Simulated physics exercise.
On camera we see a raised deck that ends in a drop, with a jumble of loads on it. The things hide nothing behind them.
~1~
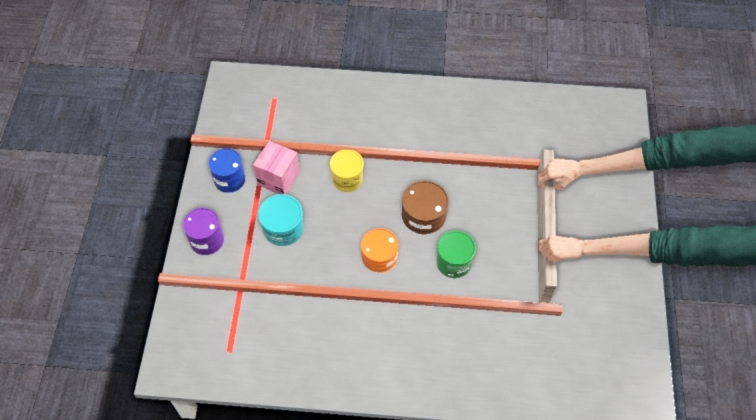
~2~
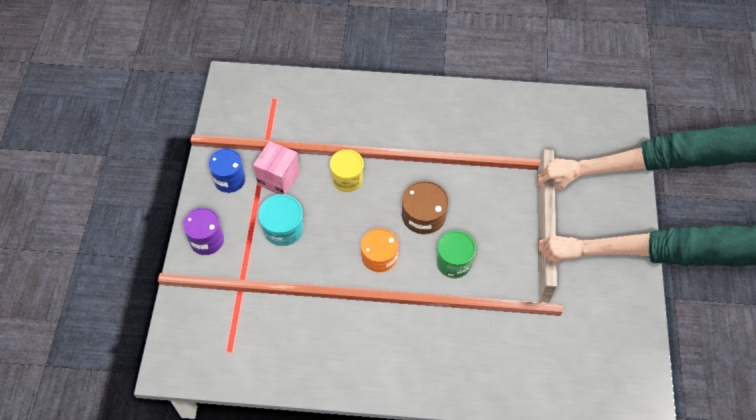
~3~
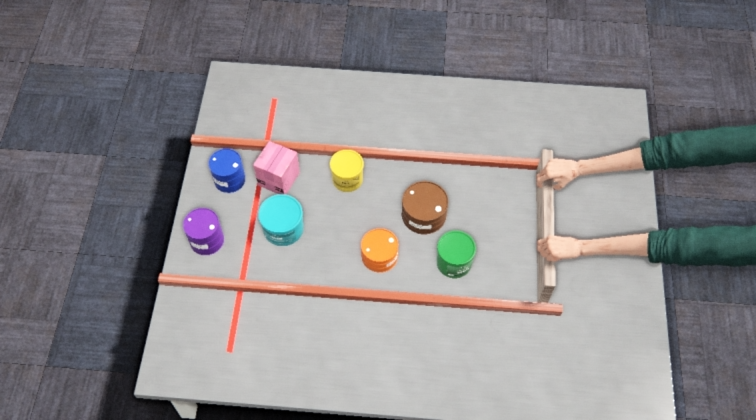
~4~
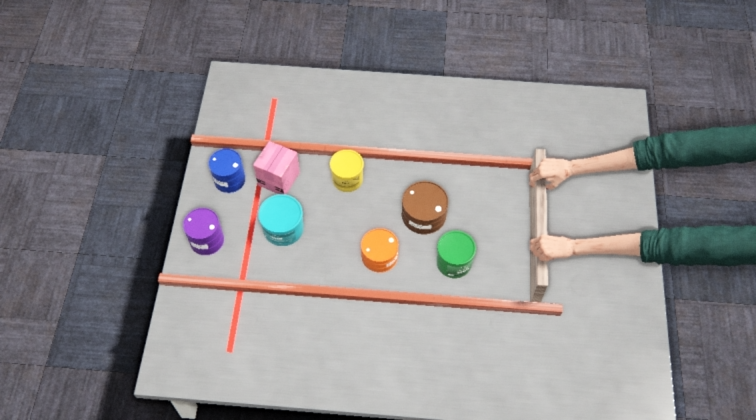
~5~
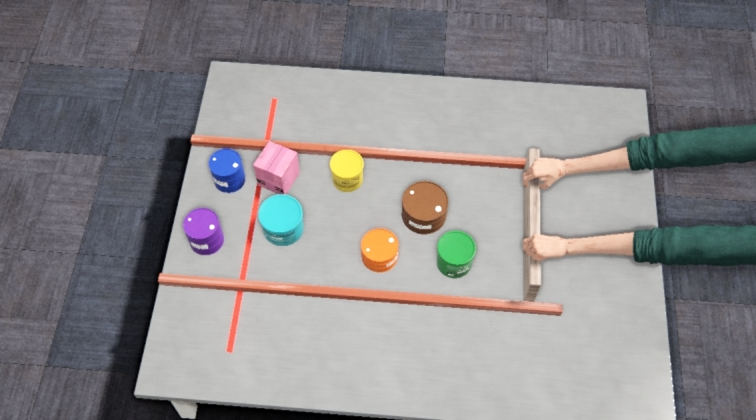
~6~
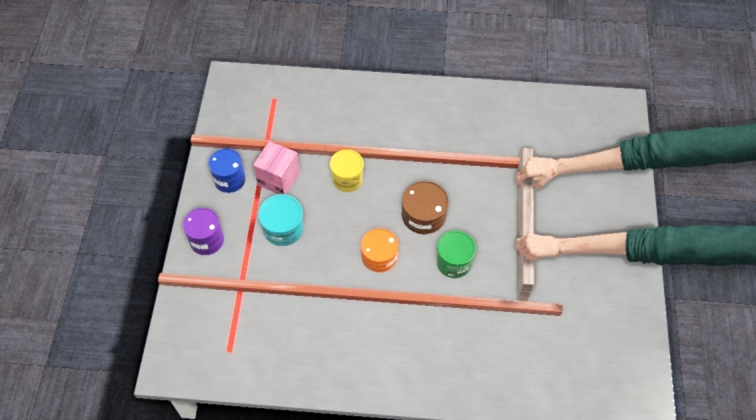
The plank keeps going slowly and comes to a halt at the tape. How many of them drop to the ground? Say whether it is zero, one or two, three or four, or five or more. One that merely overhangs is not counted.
It ends with just one or a pair down.
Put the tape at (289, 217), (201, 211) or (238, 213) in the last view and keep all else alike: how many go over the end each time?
Tallies in the order asked: 0, 5, 2.
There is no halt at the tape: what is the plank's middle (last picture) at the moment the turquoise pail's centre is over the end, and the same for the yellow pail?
The turquoise pail gives roughly (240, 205), the yellow pail roughly (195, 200).
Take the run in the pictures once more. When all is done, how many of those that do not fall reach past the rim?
Overhanging: 1.
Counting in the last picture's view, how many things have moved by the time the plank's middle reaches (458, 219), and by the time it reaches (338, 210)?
1 and 5.
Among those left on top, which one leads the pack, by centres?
Nearest at the end: The turquoise pail.
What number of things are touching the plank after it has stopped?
It ends up touching 3.
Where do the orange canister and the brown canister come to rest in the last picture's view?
Final pixels, roughly: (192, 242) for the first, (233, 194) for the other.
Soon after, none off yet; purple canister at rest near (204, 232); blue canister at rest near (227, 171); pink box at rest near (277, 169).
At rest, the number that fall off is one or two; fallen, blue canister and purple canister.
